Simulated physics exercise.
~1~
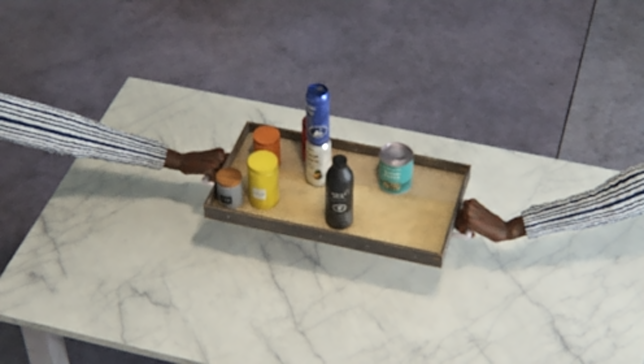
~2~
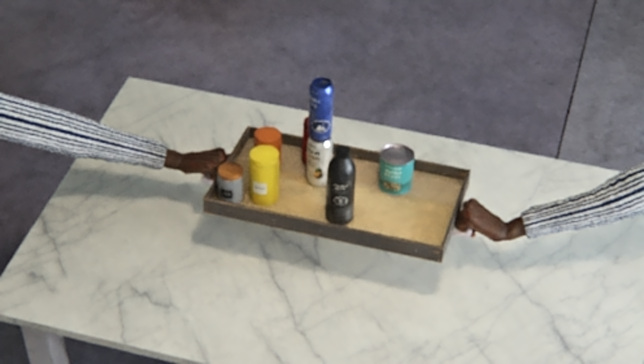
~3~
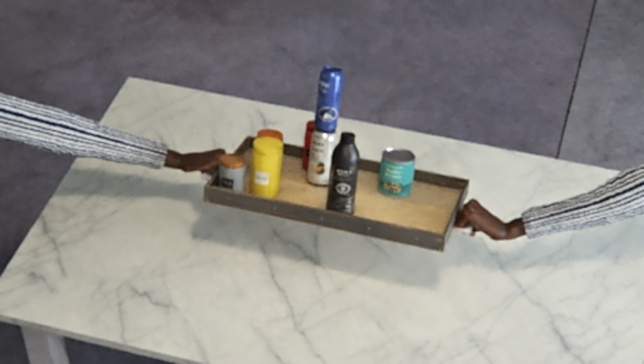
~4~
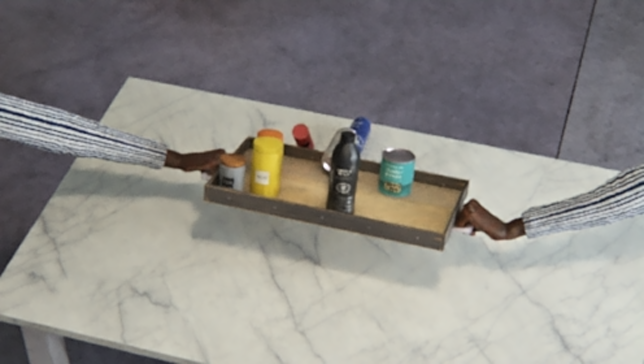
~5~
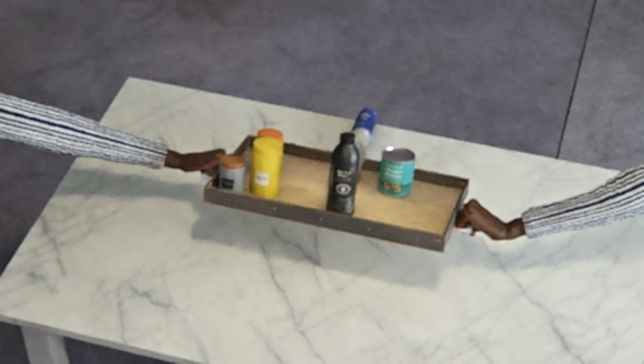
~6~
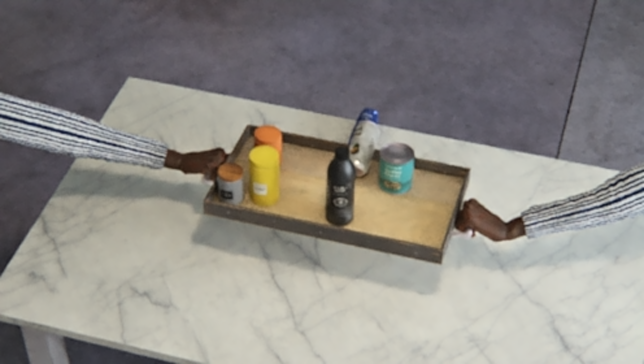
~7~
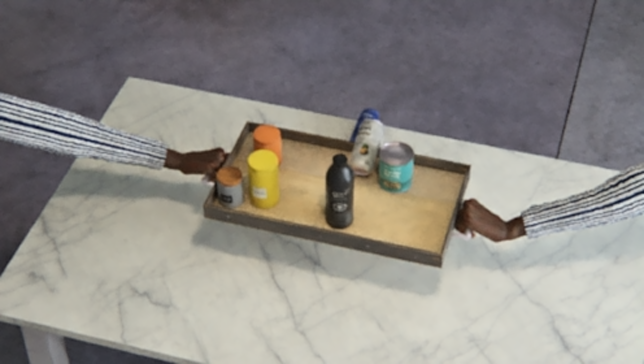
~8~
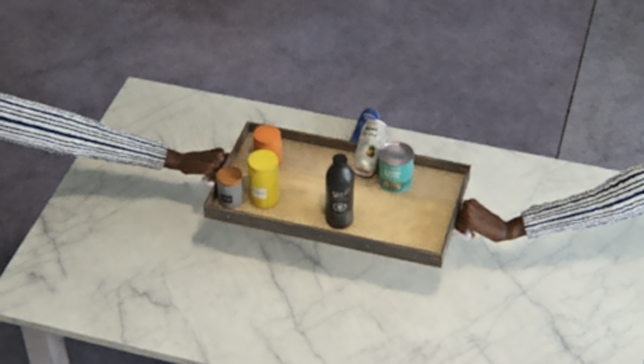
Two hands tilt a tray backward and level it, toppling cans and losing a red shaker.
